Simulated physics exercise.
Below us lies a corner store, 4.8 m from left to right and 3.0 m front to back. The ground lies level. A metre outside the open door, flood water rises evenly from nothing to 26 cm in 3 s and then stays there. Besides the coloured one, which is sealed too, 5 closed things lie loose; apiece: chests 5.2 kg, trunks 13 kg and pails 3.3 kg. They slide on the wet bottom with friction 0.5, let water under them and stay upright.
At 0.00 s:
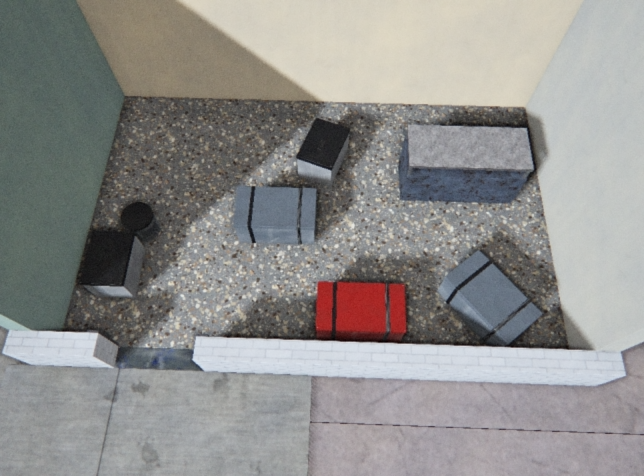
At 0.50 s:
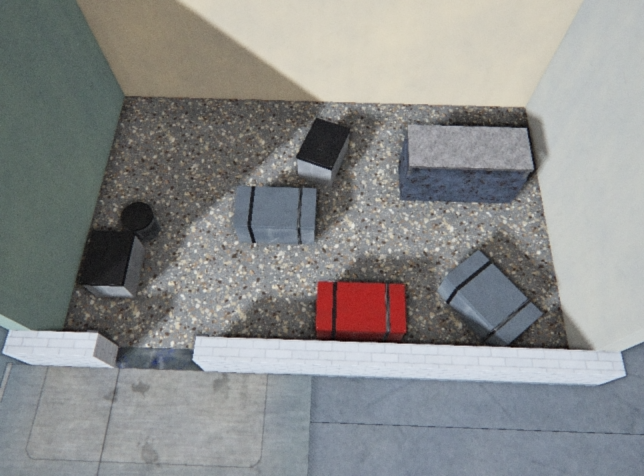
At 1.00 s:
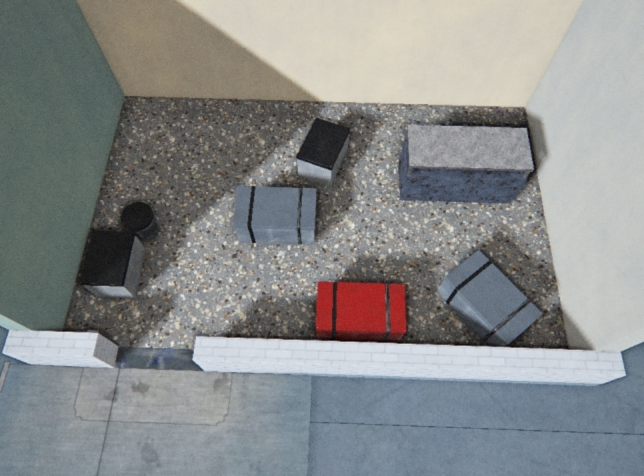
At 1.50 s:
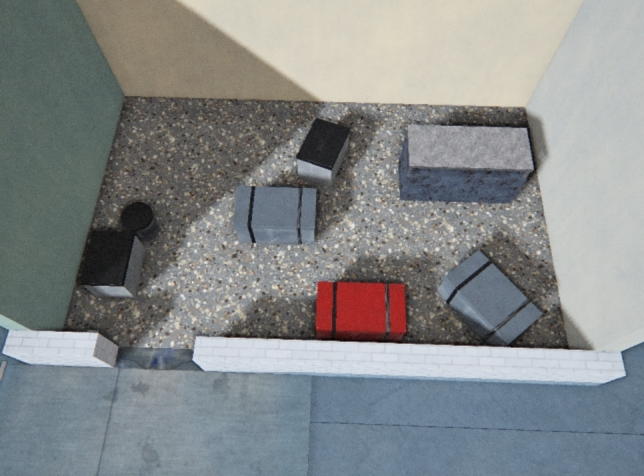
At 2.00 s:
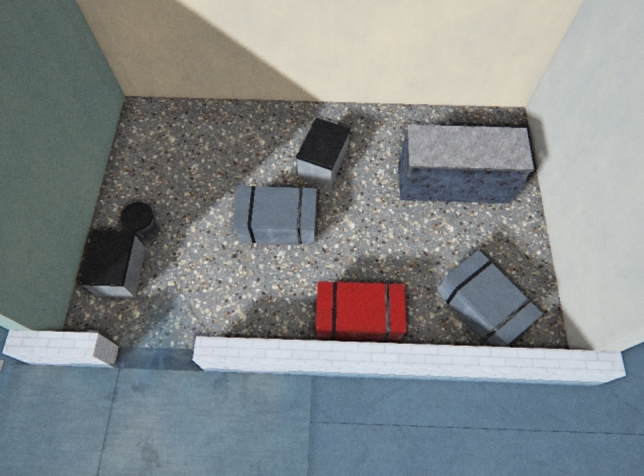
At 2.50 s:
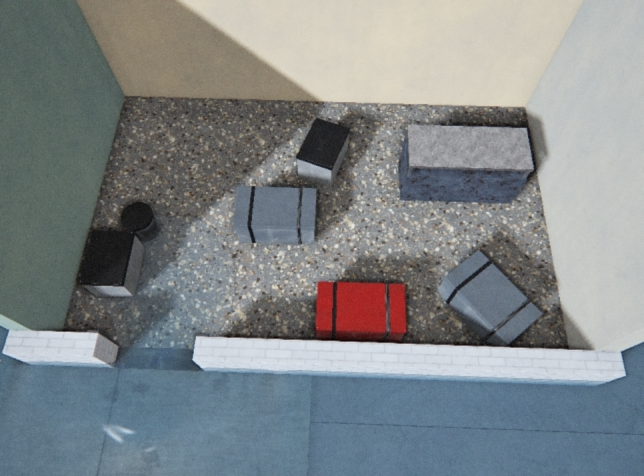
Corner store seen from above, water spreading over the pavement outside and in through the doorway, trunks and other objects staying still.
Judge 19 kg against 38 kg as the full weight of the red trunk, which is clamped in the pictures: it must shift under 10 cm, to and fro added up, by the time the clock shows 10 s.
Verdict: The smaller load will do.
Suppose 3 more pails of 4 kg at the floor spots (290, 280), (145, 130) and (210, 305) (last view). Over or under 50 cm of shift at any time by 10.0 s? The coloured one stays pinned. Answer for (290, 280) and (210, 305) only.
In that order: Less, over.
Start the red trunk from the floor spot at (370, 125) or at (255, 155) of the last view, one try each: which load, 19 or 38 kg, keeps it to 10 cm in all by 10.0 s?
In that order: Neither is enough; neither holds.
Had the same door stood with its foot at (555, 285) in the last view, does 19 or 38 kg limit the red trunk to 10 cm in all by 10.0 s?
In that case neither weight holds it.
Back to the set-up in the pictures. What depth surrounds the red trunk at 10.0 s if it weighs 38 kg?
Roughly 4 cm.
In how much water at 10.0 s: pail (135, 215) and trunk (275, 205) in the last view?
About 13 and 16 cm.
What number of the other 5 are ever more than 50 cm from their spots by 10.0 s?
That makes 4.
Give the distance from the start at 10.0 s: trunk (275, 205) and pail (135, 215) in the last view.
In turn: 250 cm, 250 cm.
After 3.5 s the red trunk would be 0 cm from its start with 19 kg and 0 cm from its start with 38 kg; 0 cm of water round it then.
After 4.5 s the red trunk would be 0 cm from its start with 19 kg and 0 cm from its start with 38 kg; 1 cm of water round it then.
After 7.0 s the red trunk would be 0 cm from its start with 19 kg and 0 cm from its start with 38 kg; 1 cm of water round it then.
After 10.0 s the red trunk would be 0 cm from its start with 19 kg and 0 cm from its start with 38 kg; 4 cm of water round it then.
